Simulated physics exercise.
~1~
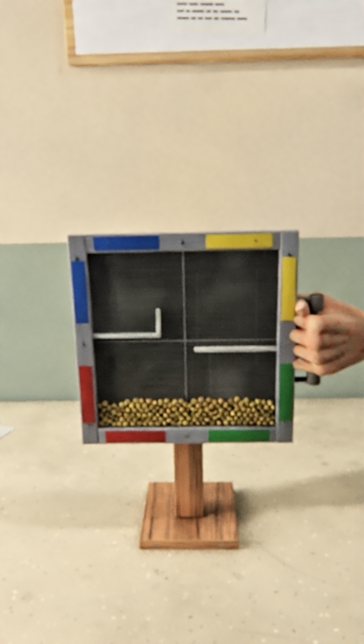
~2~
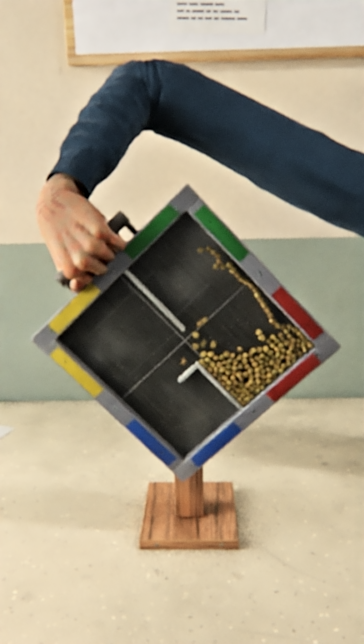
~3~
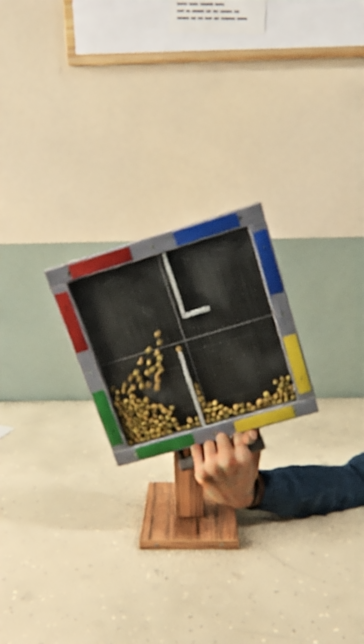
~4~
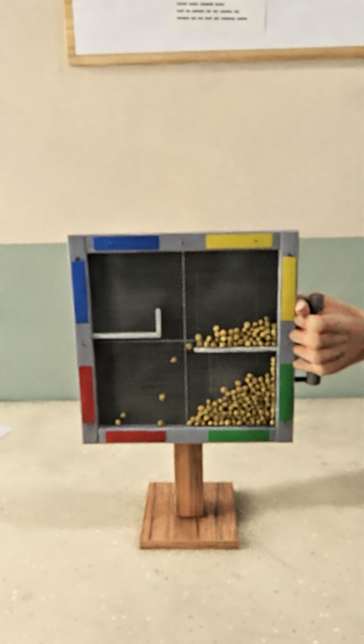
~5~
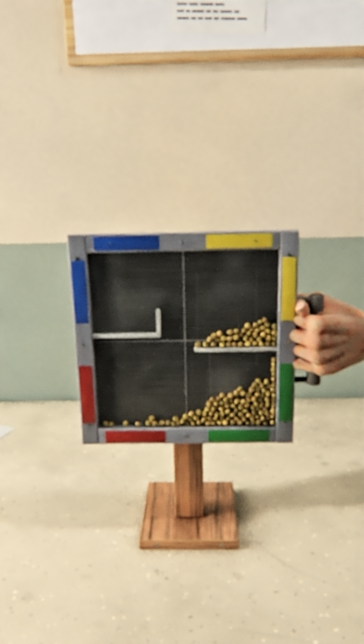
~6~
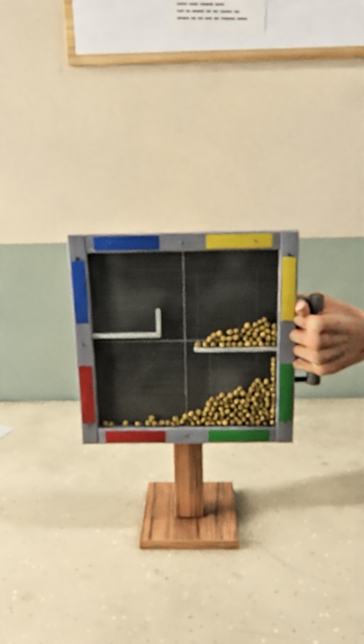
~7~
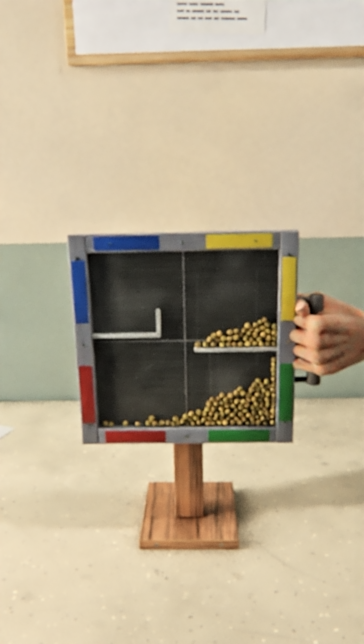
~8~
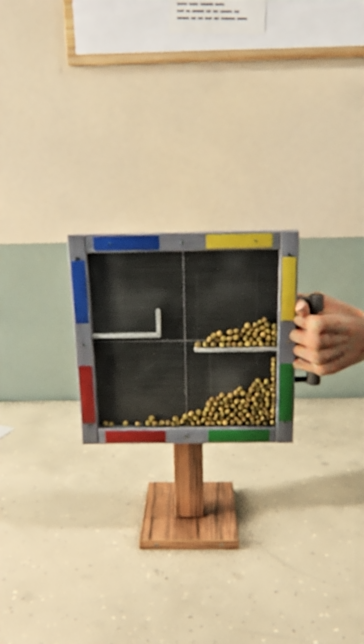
On a pale speckled tabletop against a cream and green wall, seen from the front by a still camera, a square case stands on a wooden post. Its dark face has blue, yellow, red and green tape around the edges, pale inner walls, and a level layer of dried chickpeas along the bottom. A hand turns the case by its handle through one full turn, and the chickpeas slide and tumble around inside. The case stops upright, and the last loose chickpeas settle. Most rest heaped at lower right by green, some on the yellow quarter's ledge, a few by red, none by blue.
